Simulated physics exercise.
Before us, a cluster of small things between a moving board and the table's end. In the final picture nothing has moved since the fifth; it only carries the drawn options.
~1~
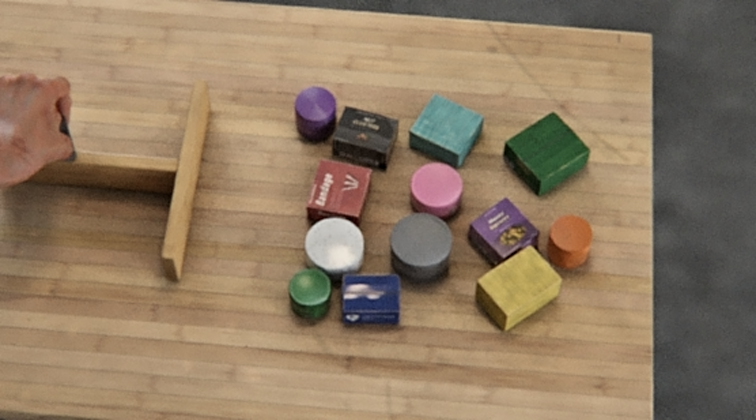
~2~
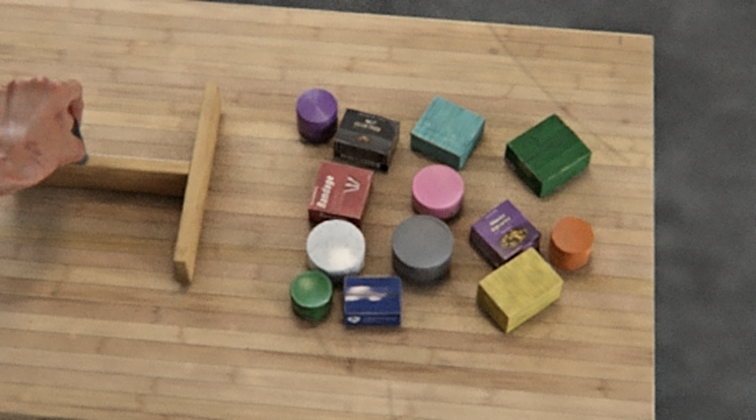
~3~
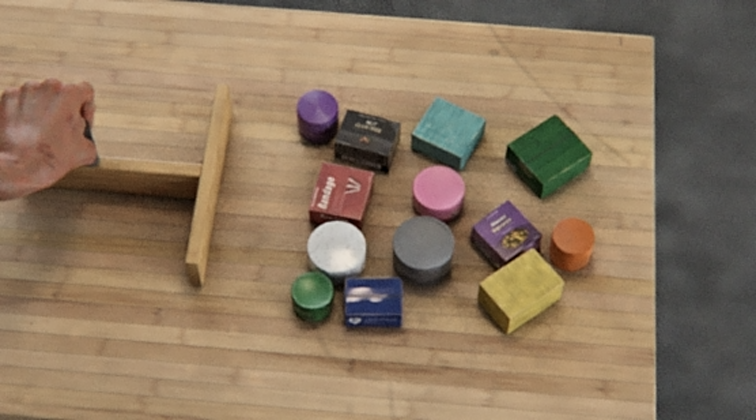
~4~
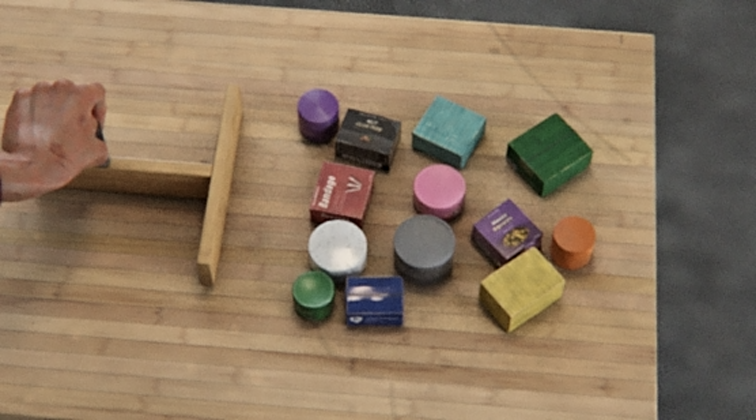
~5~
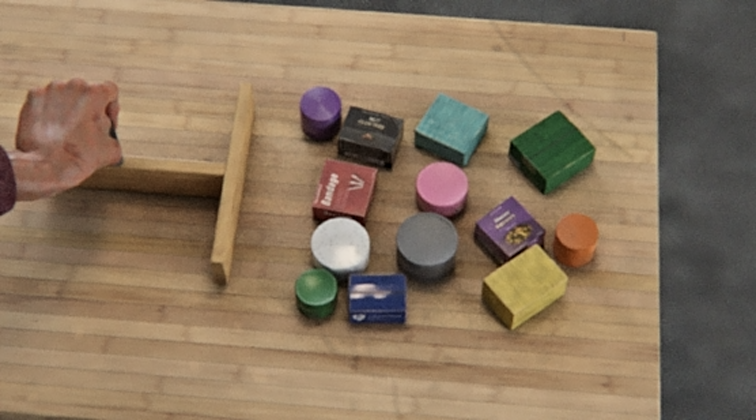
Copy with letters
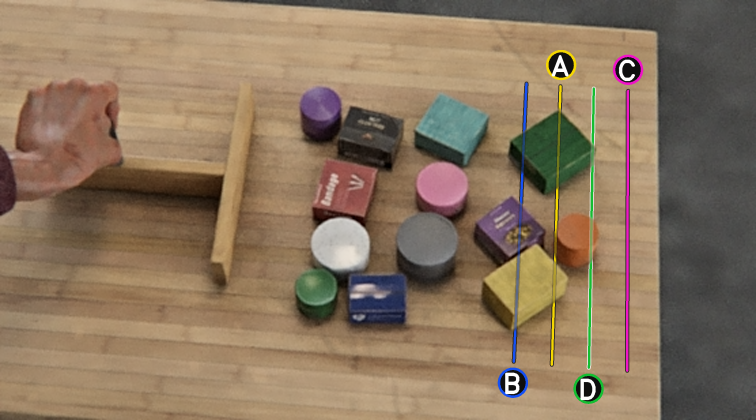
A hand slides a wooden board slowly right toward a cluster of small colourful objects.
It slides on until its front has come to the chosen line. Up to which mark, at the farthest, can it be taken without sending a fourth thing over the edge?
Stop at A.
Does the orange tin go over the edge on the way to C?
Yes.
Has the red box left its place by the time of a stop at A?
Yes.
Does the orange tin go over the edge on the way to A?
Yes.
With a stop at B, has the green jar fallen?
By then, no.
On the copy, A at (556, 218); B at (521, 215); C at (628, 223); D at (592, 220).
On A. First, board (348, 178); green jar (341, 308); purple tin (386, 107).
Then, board (464, 186); orange tin (617, 256); purple packet (590, 221).
Finally, board (555, 193); orange tin over the edge; purple packet over the edge; two fallen.
By contrast, B is within the limit but short; C drops five; D drops four.
